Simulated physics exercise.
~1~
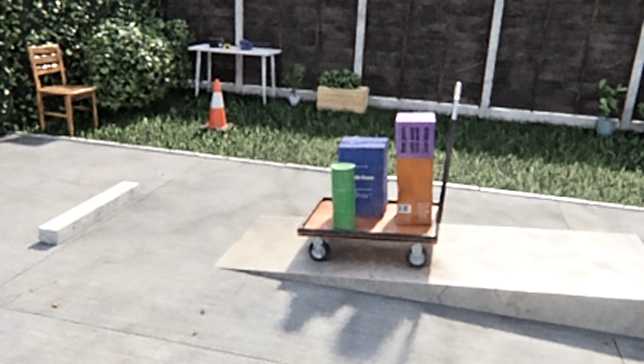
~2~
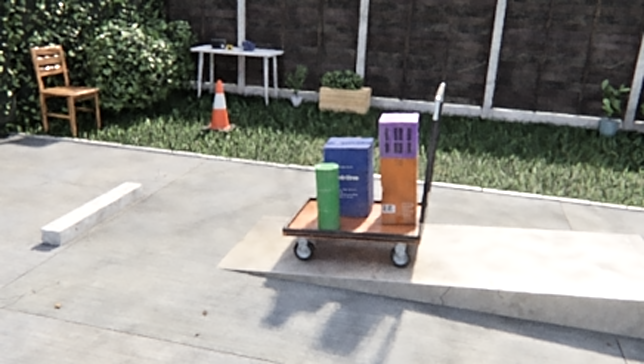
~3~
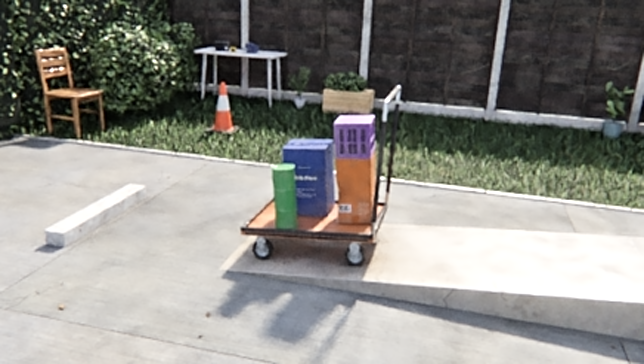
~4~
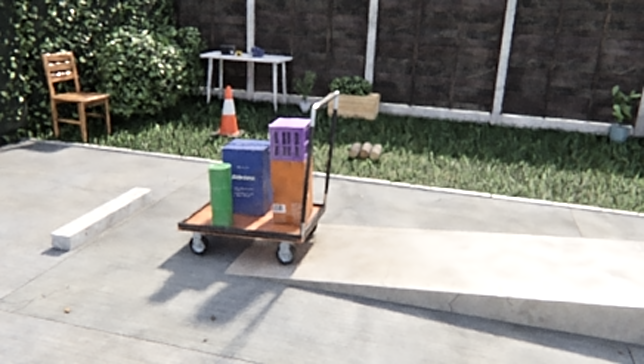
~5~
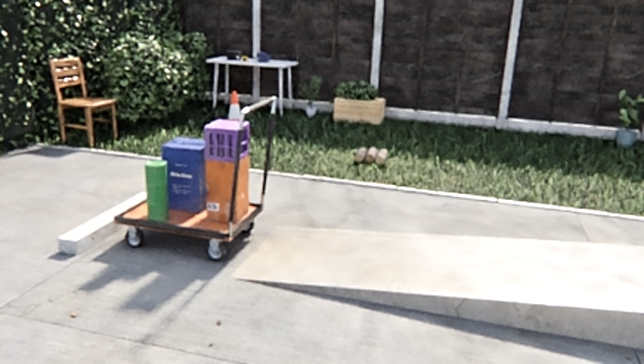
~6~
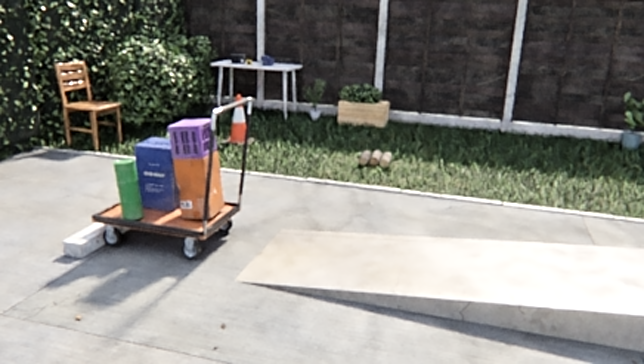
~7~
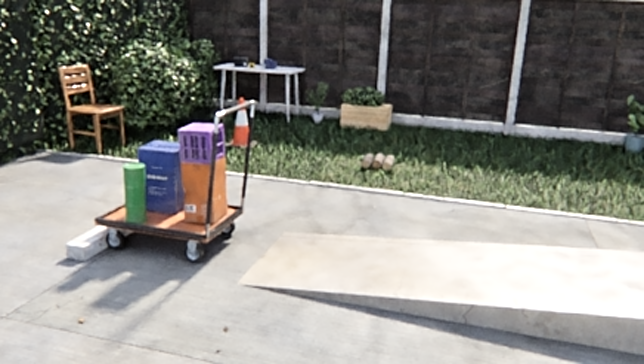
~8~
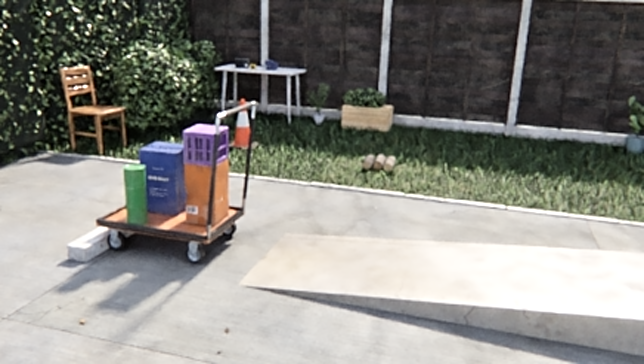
The clip shows a flat trolley carrying a green canister, a blue box and a purple crate on an orange box, rolling left down a ramp and across paving to a kerb, where it stops, the load rocking briefly before settling with everything still upright on the deck.
